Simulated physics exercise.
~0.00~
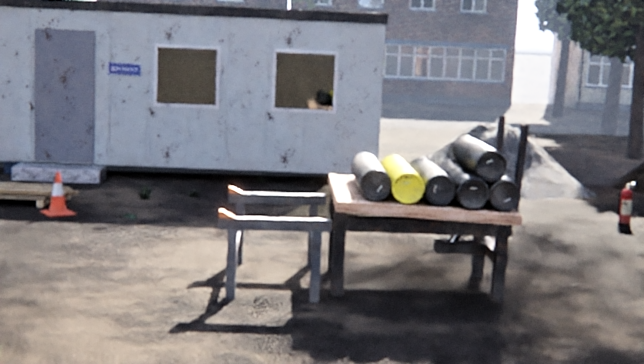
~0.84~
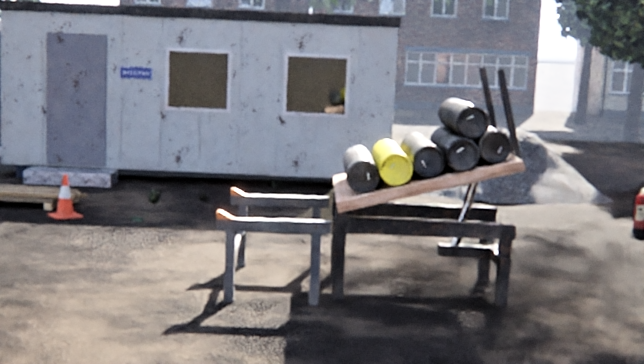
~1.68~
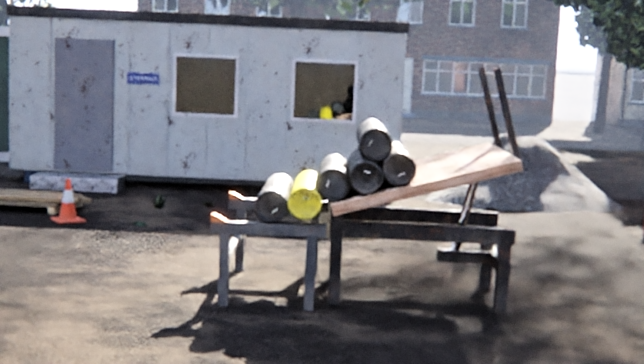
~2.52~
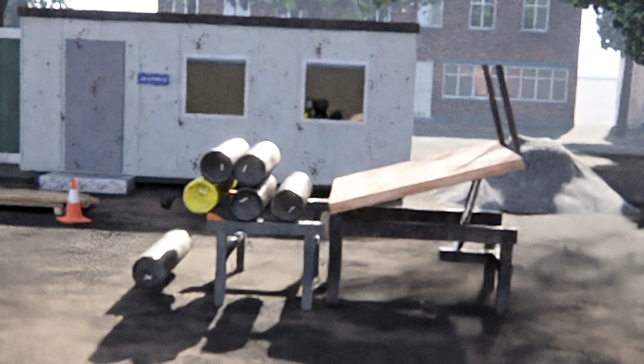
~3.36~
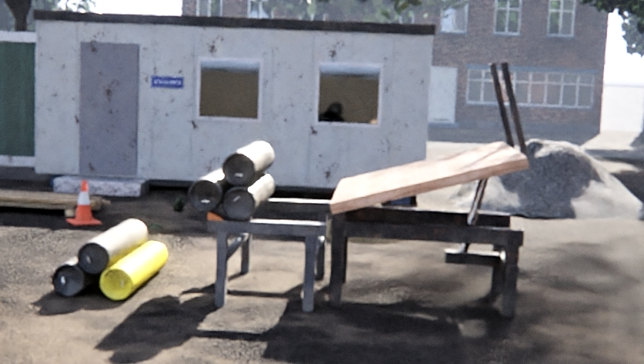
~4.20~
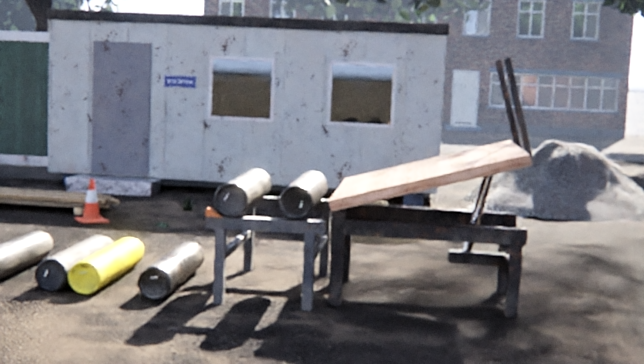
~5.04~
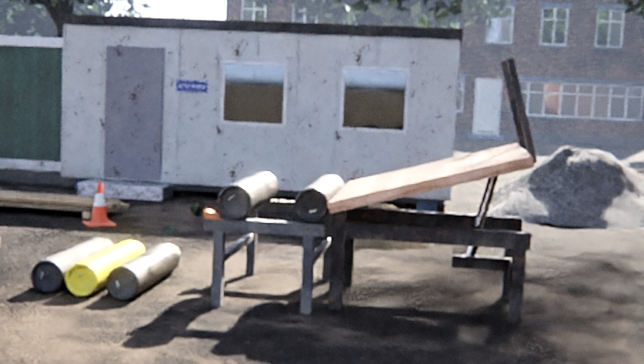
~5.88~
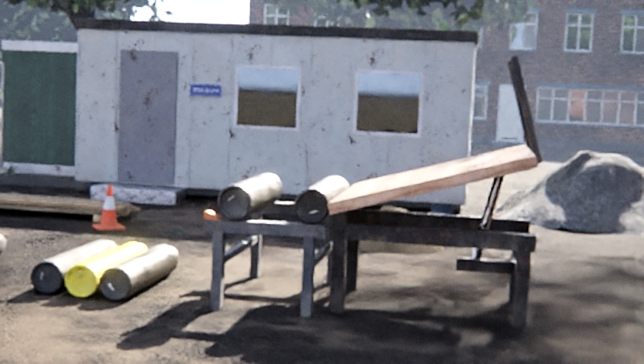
A wooden deck loaded with six gas cylinders, one of them yellow, tilted up and sent them rolling left onto a low rack, where four, including the yellow one, spilled over the end onto the ground while two stayed on the rack.
